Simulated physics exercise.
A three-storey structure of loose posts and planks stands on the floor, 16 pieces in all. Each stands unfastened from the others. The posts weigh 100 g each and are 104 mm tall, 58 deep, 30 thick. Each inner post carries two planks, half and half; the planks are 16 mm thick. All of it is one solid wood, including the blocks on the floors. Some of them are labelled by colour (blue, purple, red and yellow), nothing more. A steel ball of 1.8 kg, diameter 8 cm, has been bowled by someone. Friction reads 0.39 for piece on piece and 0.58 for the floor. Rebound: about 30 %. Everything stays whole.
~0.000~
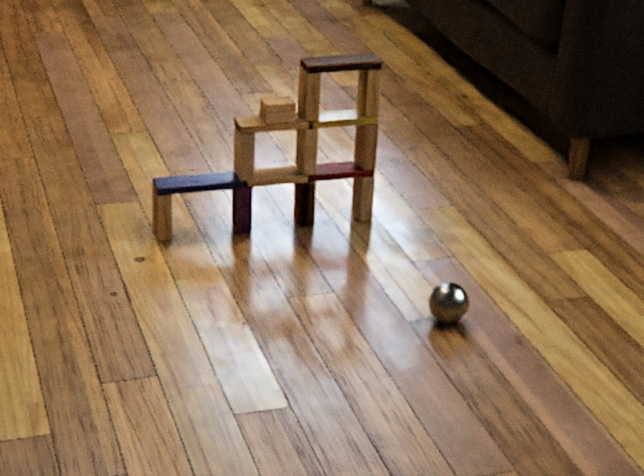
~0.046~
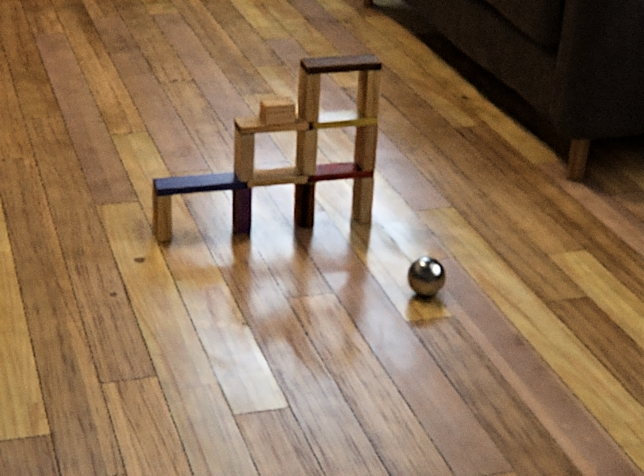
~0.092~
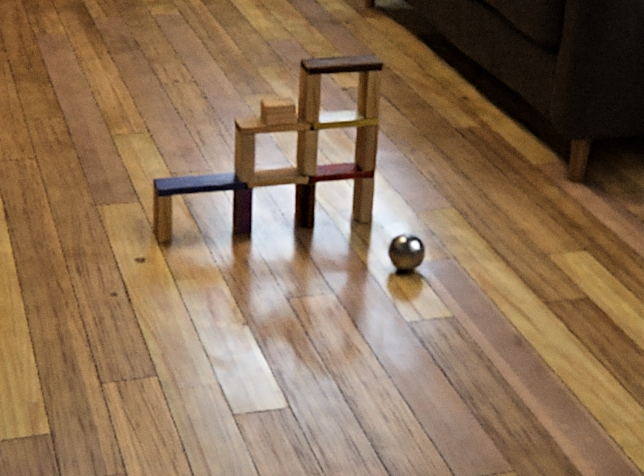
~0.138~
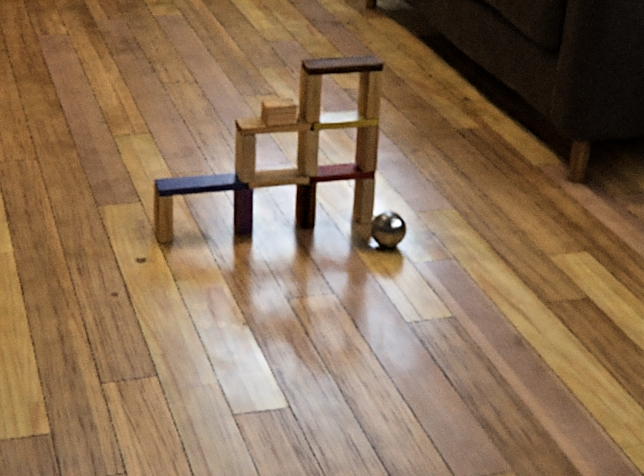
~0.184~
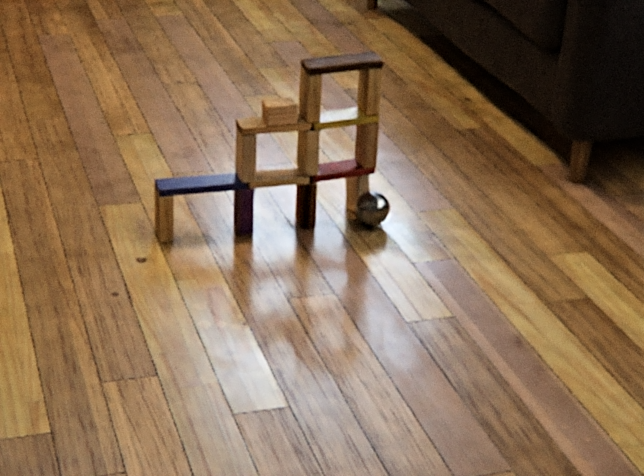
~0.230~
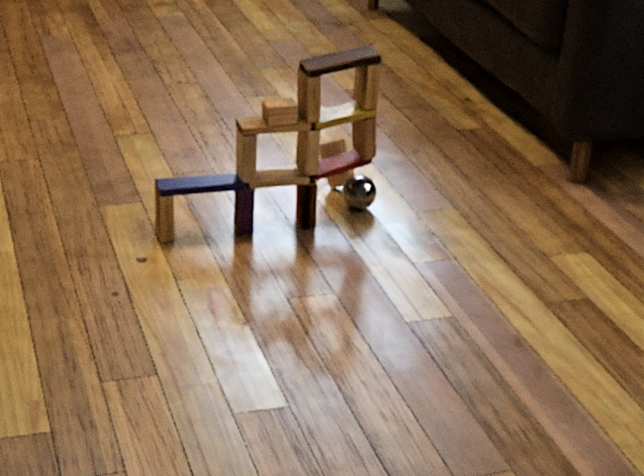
A block structure stands on a wooden floor as a steel ball rolls into its right post, tilting planks.
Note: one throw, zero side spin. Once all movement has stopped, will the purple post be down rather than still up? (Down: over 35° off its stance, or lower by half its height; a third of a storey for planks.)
No, it keeps its place.
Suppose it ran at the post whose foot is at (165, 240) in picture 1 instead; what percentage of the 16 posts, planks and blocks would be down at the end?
Under that change the share is 10 in a hundred.
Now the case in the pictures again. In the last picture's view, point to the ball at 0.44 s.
Estimated pixel: About (308, 126).
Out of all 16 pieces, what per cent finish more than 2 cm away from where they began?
45 percent of them have shifted.
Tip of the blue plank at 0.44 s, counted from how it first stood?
Some 0°.
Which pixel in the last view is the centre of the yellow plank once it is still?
End point in last frame: Roughly (317, 207).
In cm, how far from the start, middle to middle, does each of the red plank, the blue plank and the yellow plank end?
Shift in cm - red: 15; blue: 0; yellow: 20.
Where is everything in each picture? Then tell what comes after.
In the first frame (each place is the centre of the face we see best; the camera moves round a little), ball (449, 303) 40 cm from contact, 2.3 m/s; purple post (245, 211); red plank (339, 167); blue plank (199, 179); all as stacked.
The second frame shows ball (427, 276) 29 cm from contact, 2.3 m/s; purple post (245, 211).
The third frame shows ball (406, 252) 18 cm from contact, 2.3 m/s; purple post (246, 212).
The fourth frame shows ball (388, 229) 7 cm from contact, 2.3 m/s; purple post (247, 212).
The fifth frame shows ball (373, 208) after contact, 1.9 m/s; purple post (247, 212); red plank (340, 166) moved 8 mm; steepest lean 5°, the post at (351, 189); 6 have shifted.
The sixth frame shows ball (359, 192) after contact, 1.9 m/s; purple post (247, 212); red plank (337, 161) tilted 5°; yellow plank (341, 111) tilted 8°; 7 have shifted.
By 0.32 s, ball still moving; 2 of the 16 pieces down; purple post unmoved; red plank tilted 25°, 33 mm lower.
By 0.44 s, ball still moving; 6 of the 16 pieces down; purple post unmoved; yellow plank on its side.
When it is over (1.3 s), ball rolling away; 6 of the 16 pieces down; purple post unmoved; yellow plank on its side; red plank 10 cm lower. In pixels of the last frame, middles, purple post near (244, 207), yellow plank near (317, 207).
